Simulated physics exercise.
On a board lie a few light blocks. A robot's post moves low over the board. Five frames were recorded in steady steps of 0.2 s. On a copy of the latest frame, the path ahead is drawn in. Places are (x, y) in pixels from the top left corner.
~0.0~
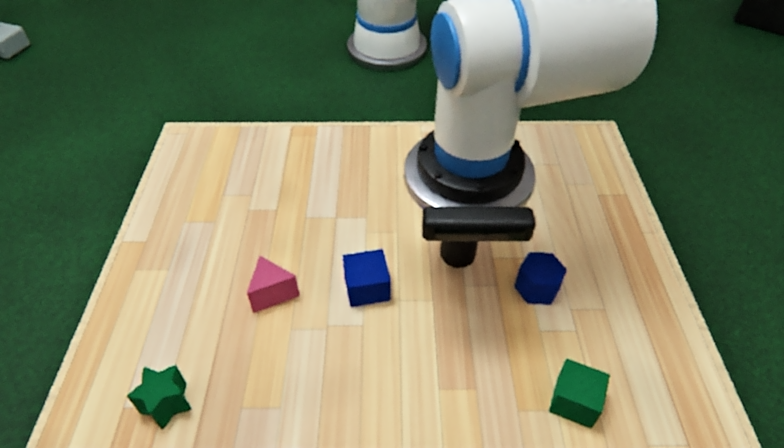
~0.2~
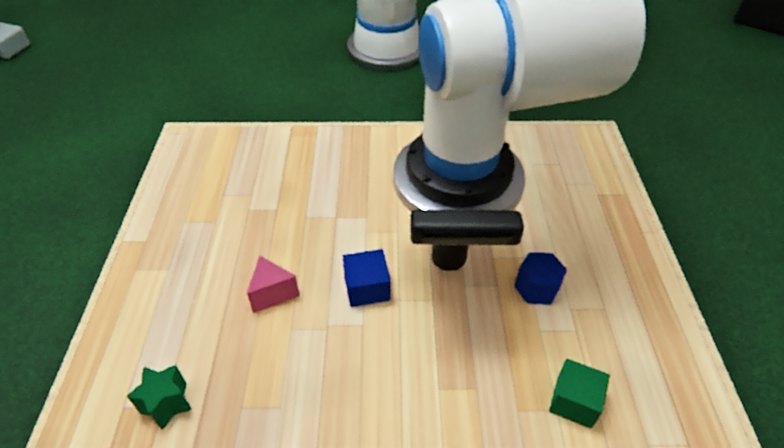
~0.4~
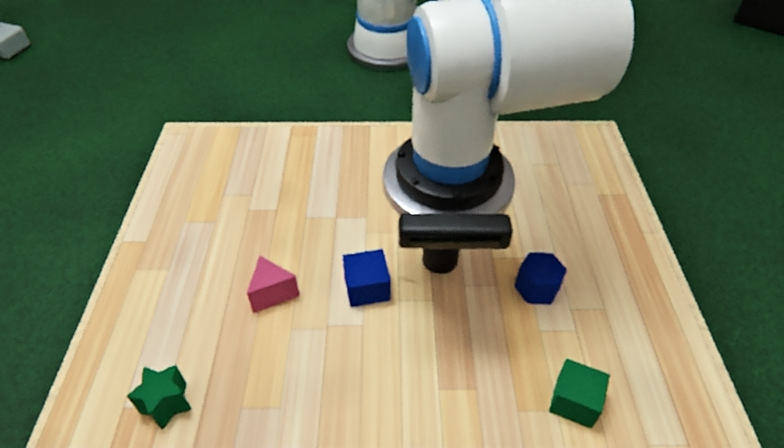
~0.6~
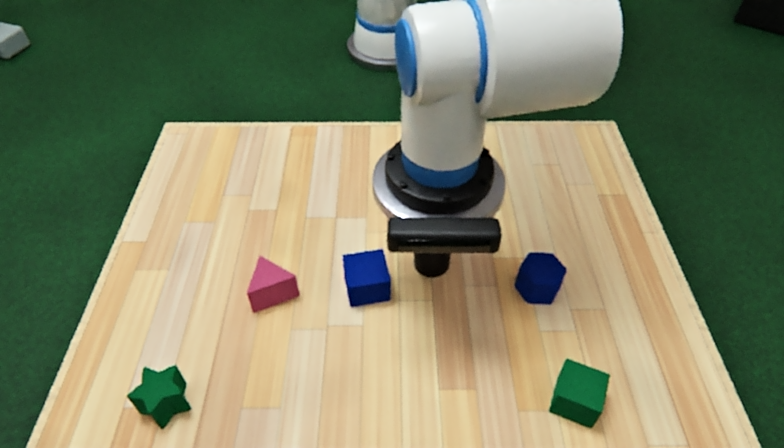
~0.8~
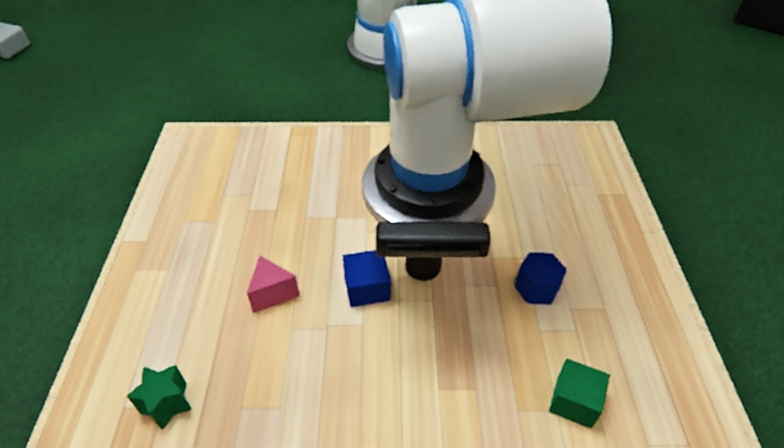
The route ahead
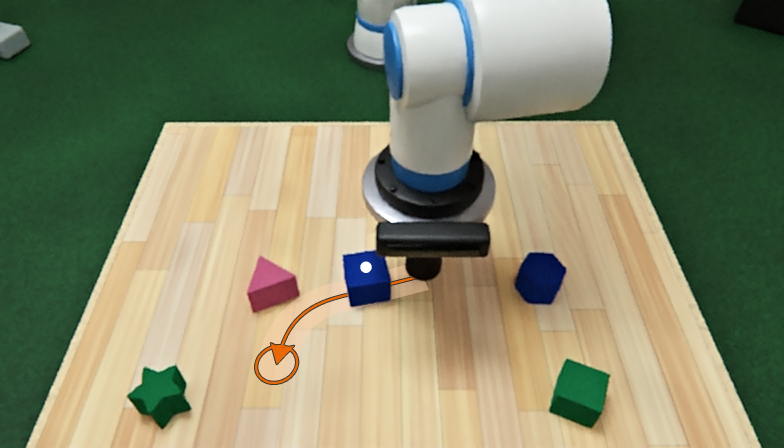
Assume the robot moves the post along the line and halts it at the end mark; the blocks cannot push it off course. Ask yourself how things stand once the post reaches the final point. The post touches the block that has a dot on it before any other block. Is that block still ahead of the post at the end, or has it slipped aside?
That block drops off.
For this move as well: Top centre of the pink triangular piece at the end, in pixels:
Its top centre is at about (223, 273).
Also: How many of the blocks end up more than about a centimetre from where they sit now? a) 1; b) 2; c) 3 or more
That would be b.
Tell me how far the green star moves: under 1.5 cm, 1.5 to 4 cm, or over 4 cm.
The under 1.5 cm band.
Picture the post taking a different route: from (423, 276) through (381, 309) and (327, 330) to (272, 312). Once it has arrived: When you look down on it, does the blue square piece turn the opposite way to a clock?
No, that is not what happens.
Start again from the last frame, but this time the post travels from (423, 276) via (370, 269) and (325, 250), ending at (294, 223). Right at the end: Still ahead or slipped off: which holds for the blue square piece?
At that point it is off to one side or behind.
The line goes from (423, 276) by way of (365, 290) and (306, 311) to (277, 364); the dot is on the blue square piece.
On the path given first. One third of the way, post (364, 282); blue square piece (323, 276).
Two thirds of the way, post (304, 303); pink triangular piece (227, 274), turned 65° clockwise; blue square piece (260, 297).
At the end, post (274, 356); green star unmoved; pink triangular piece (223, 273), turned 75° clockwise; blue square piece (241, 307), turned 30° clockwise.
